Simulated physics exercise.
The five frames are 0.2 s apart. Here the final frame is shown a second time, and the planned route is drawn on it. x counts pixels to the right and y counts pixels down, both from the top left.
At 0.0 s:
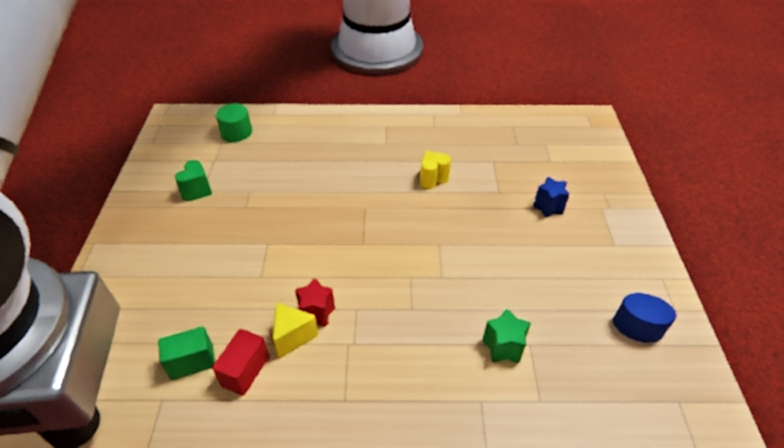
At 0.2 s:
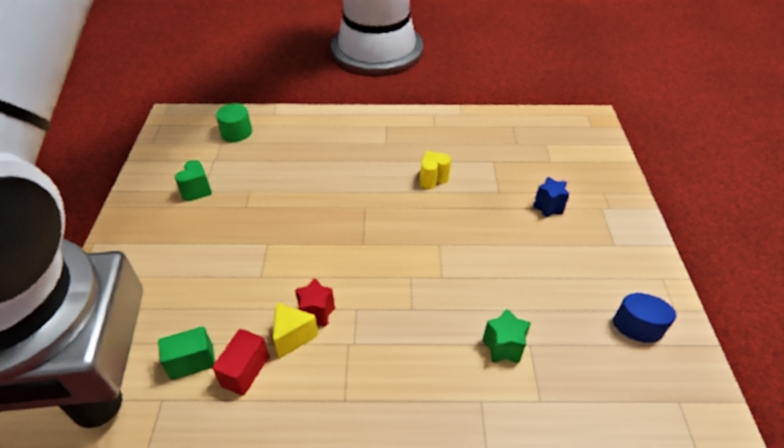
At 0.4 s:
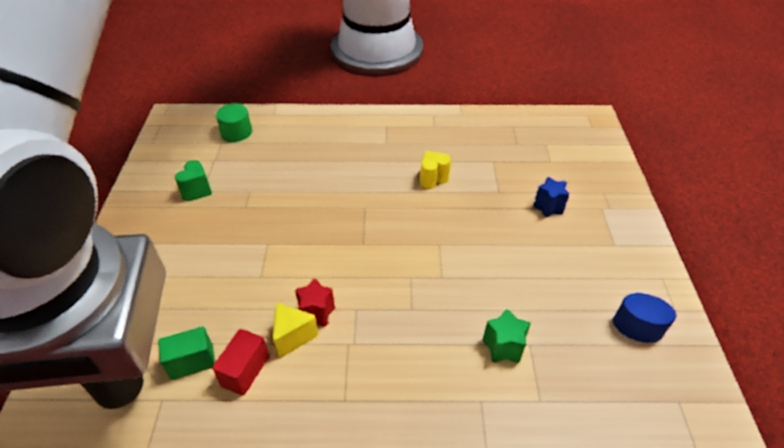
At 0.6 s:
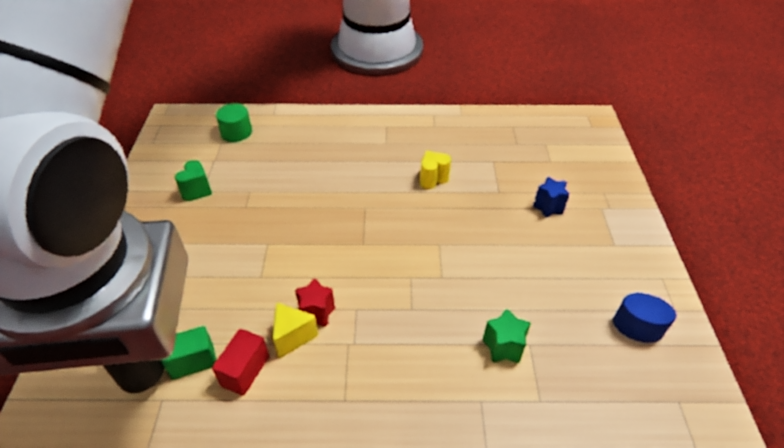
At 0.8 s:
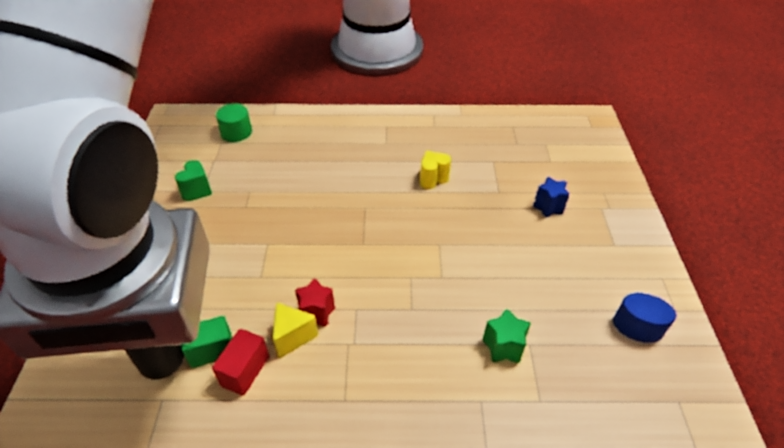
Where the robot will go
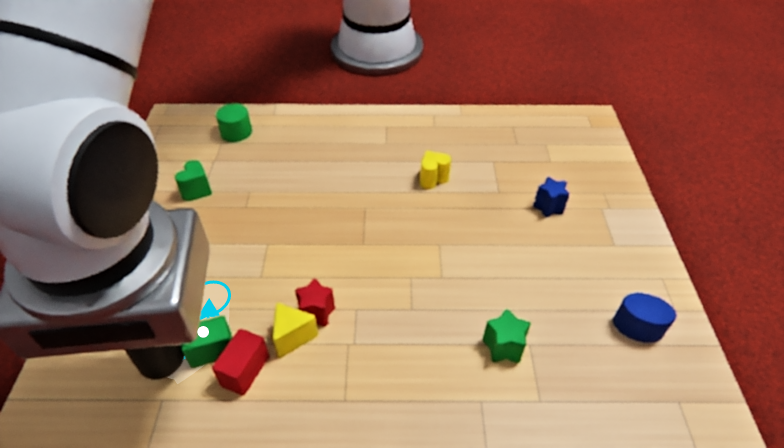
A white and grey robot arm slides in from the left over a pale wooden table on red carpet, viewed from above by a still camera. Its dark rod moves rightward and nudges the green block towards the red one. A yellow triangle, red star, green star, blue disc, blue star, yellow heart, green heart and green cylinder stay put around the tabletop.
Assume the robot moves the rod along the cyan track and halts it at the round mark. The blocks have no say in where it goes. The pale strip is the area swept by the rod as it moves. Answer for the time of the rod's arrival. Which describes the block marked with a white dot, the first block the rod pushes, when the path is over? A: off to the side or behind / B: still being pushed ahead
I'll go with A - off to the side or behind.
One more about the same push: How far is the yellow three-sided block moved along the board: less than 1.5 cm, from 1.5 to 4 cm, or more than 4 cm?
Range: Under 1.5 cm.
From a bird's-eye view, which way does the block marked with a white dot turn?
Clockwise.
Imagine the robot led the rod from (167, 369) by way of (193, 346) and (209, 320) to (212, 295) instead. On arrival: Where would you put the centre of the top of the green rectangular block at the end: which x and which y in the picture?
My prediction: (241, 310).
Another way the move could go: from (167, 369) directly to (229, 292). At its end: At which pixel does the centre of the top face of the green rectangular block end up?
Answer: (246, 305).
Path on the board, from (167, 369) over (195, 348) and (208, 323) to (209, 298); the dot is on the green rectangular block.
What follows on the original path. Halfway along, rod (200, 326); green rectangular block (241, 310), turned 15° clockwise.
At the end, rod (205, 288); green rectangular block (242, 309), turned 20° clockwise; red rectangular block in place; yellow three-sided block in place.
